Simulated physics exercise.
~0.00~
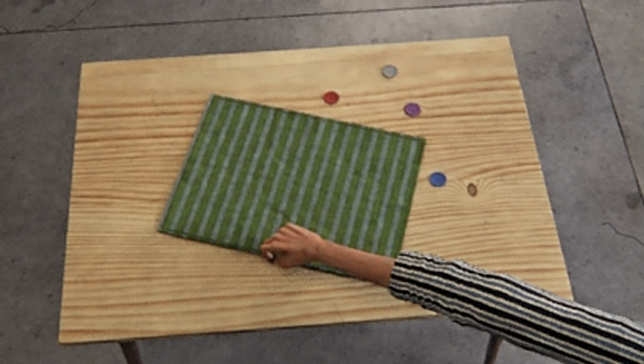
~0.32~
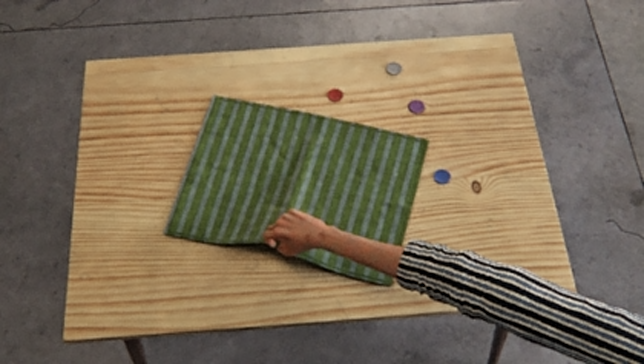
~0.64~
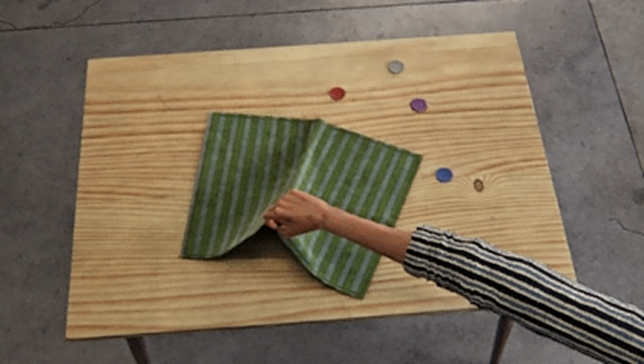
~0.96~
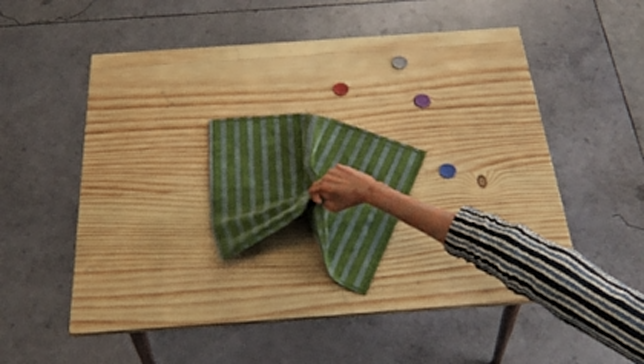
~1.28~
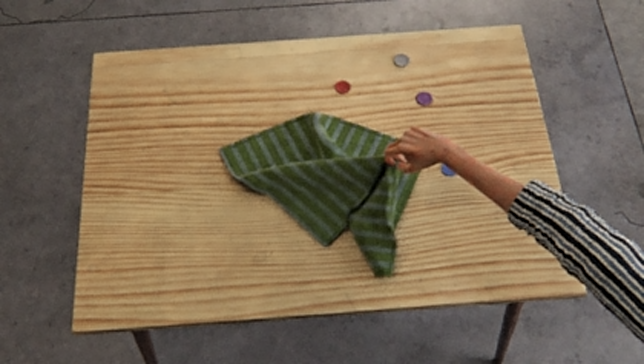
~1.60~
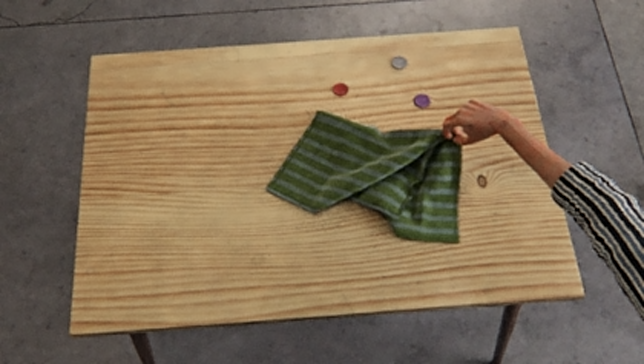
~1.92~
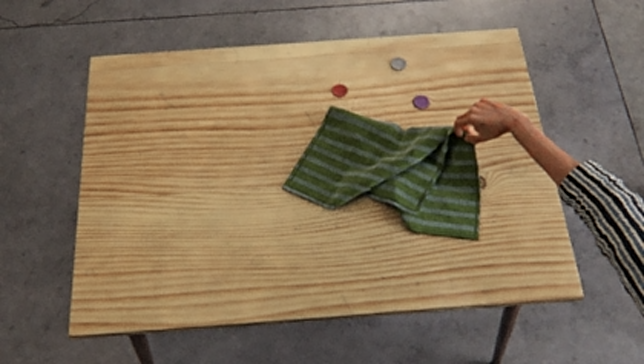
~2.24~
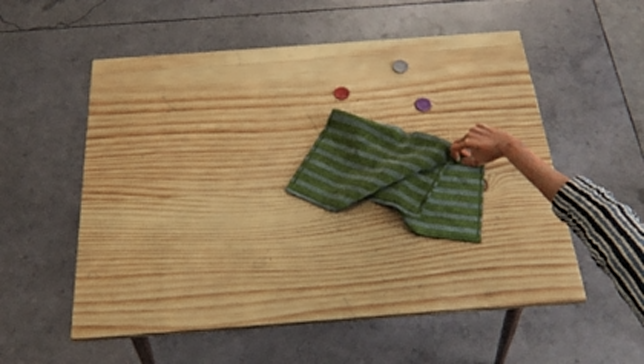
On a wooden table, a hand in a striped sleeve pinched the near edge of a green striped tea towel and dragged it up and rightward, leaving it crumpled over the blue lid while the red, grey and purple discs stayed uncovered.
